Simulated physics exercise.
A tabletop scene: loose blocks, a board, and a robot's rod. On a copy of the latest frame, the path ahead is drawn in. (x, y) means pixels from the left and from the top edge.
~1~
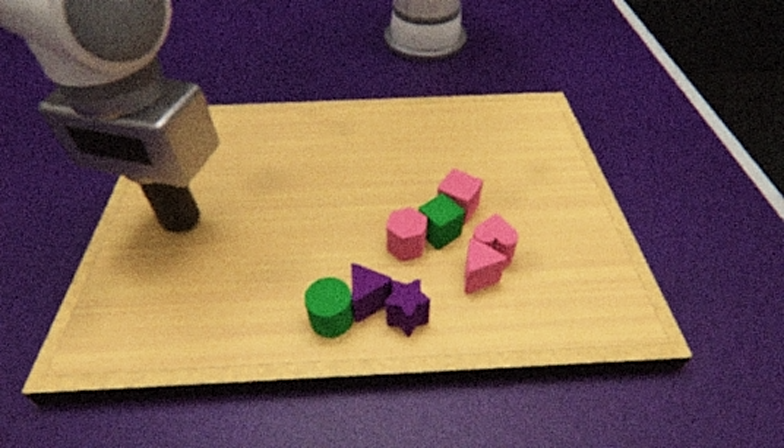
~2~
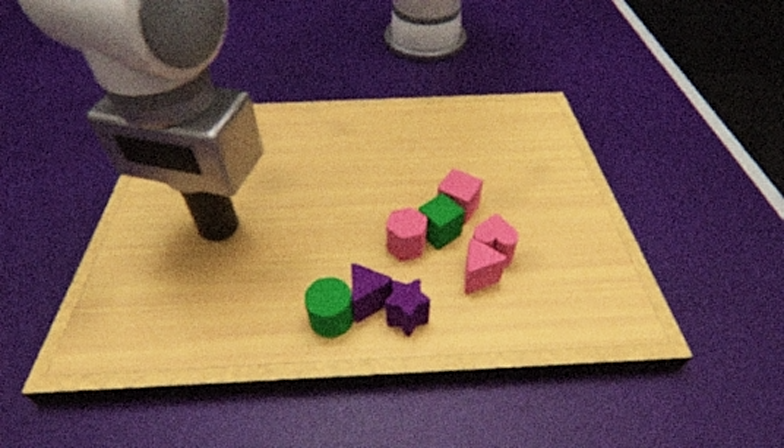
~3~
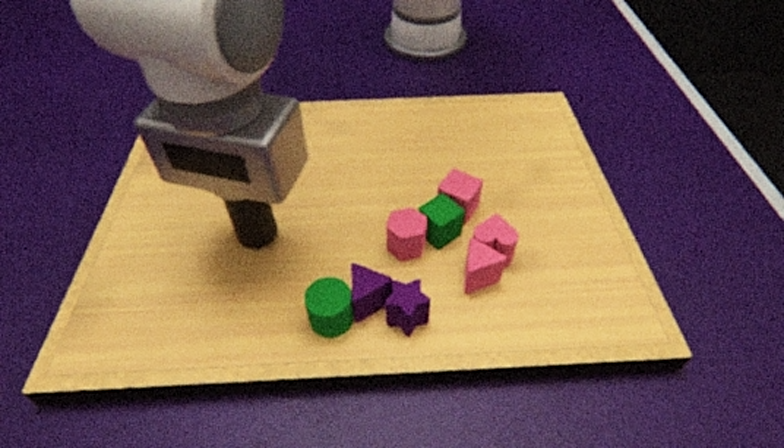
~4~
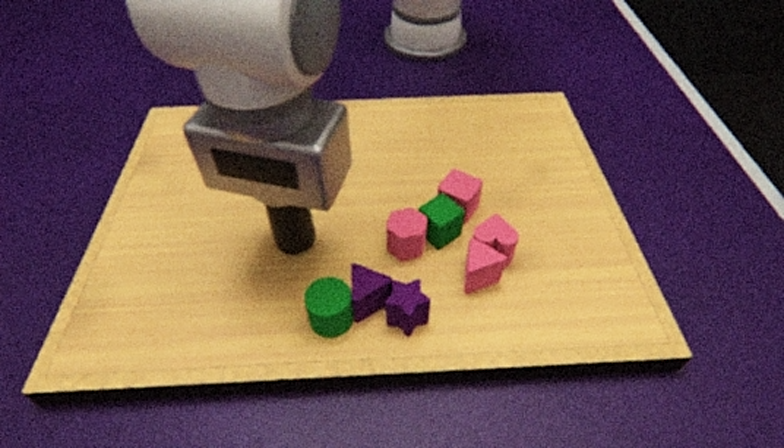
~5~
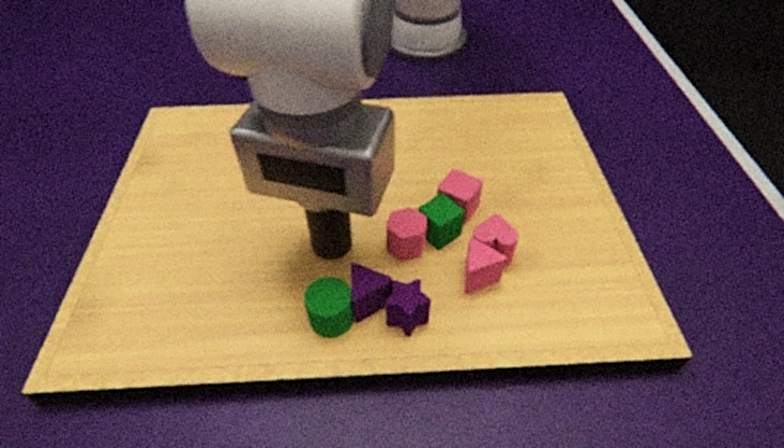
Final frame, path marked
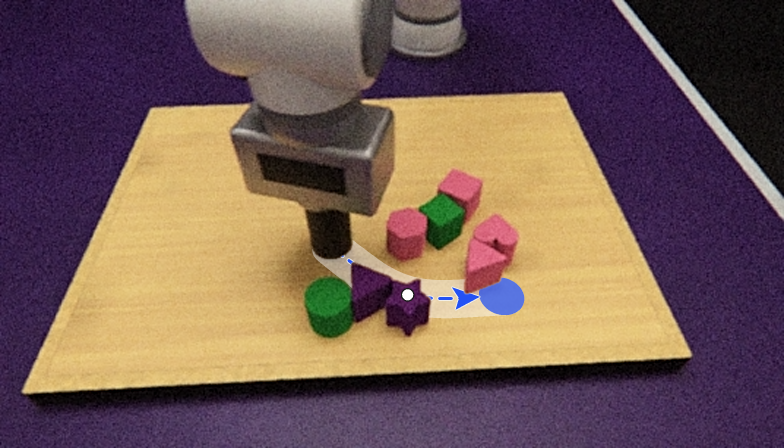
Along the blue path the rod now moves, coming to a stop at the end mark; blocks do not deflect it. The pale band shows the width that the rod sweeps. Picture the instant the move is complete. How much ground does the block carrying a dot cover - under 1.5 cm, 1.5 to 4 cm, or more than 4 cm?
My prediction: Between 1.5 and 4 cm.
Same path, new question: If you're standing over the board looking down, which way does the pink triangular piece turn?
It is turned anticlockwise.
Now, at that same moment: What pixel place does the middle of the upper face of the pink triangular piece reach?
Somewhere near (520, 247).
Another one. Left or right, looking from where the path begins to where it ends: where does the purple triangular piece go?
Answer: Rightward.
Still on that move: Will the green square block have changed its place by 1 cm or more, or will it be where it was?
Left in place.
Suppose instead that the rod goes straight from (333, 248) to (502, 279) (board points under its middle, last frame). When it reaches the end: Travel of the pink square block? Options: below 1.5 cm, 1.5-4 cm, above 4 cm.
If I had to pick, the pink square block travels from 1.5 to 4 cm here.
Drawn move, from (333, 248) over (377, 281) and (437, 298) to (502, 296); the dot is on the purple star block.
On the path given first. One third of the way, rod (377, 276); purple triangular piece (367, 288), turned 15° anticlockwise.
Two thirds of the way, rod (438, 294); purple triangular piece (368, 293); purple star block (431, 314), turned 70° clockwise.
At the end, rod (503, 291); purple triangular piece (368, 293); purple star block (431, 314), turned 70° clockwise; green square block still; pink triangular piece (520, 247), turned 75° anticlockwise; pink heart-shaped block (498, 225), turned 25° anticlockwise.
